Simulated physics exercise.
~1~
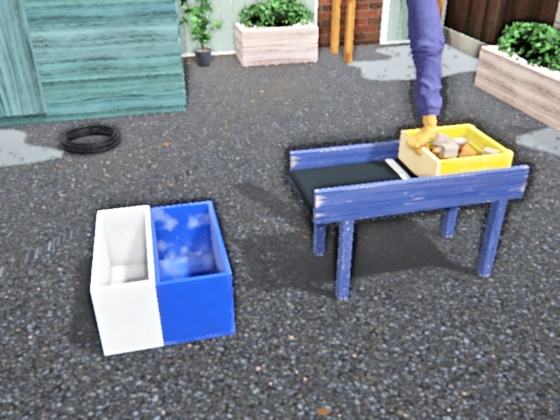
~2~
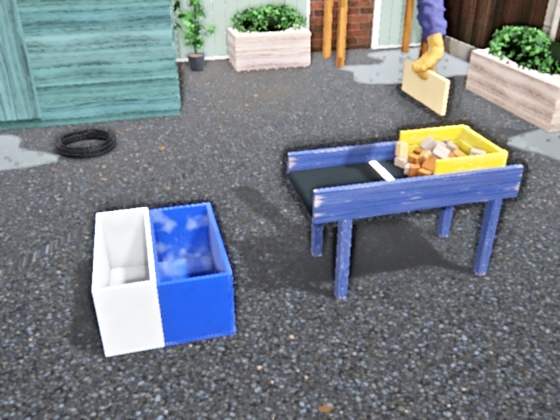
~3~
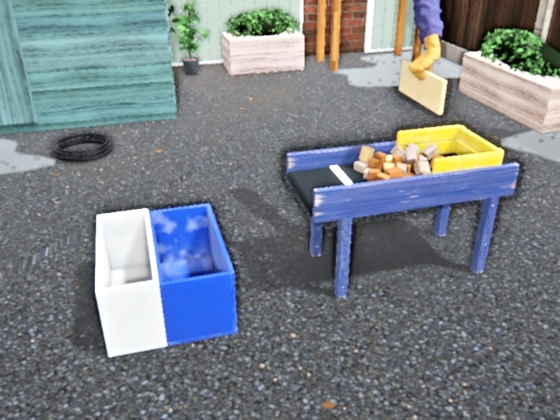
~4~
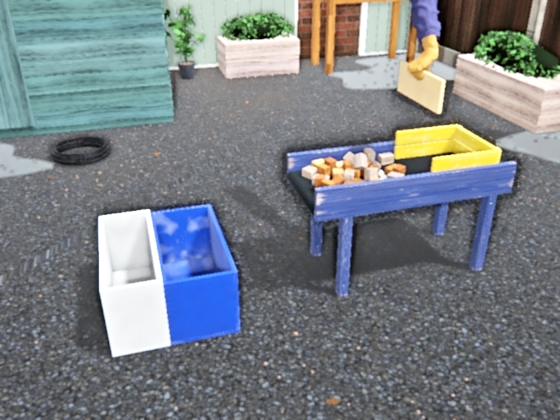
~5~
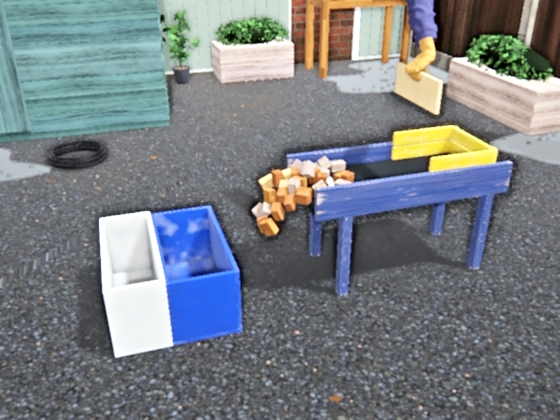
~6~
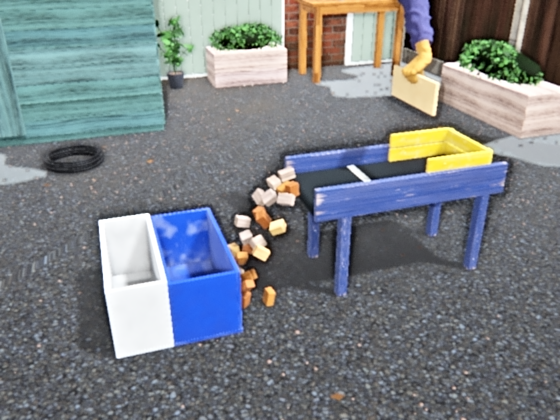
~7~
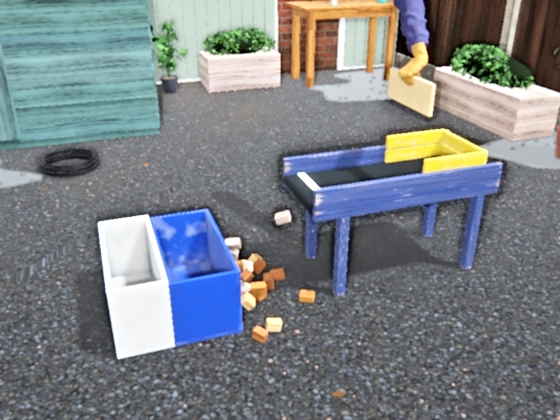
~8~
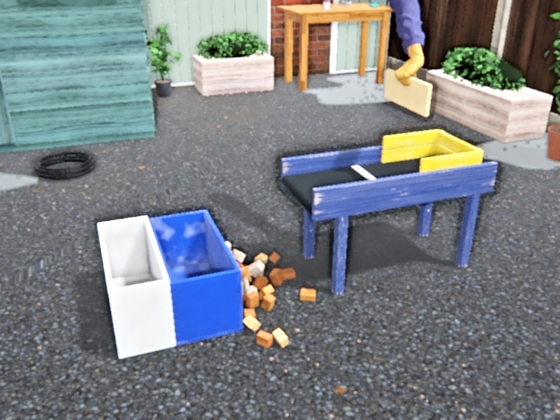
Wooden blocks sliding left from a yellow pen along a dark belt after a gloved hand lifts its gate, spilling short of a blue bin.
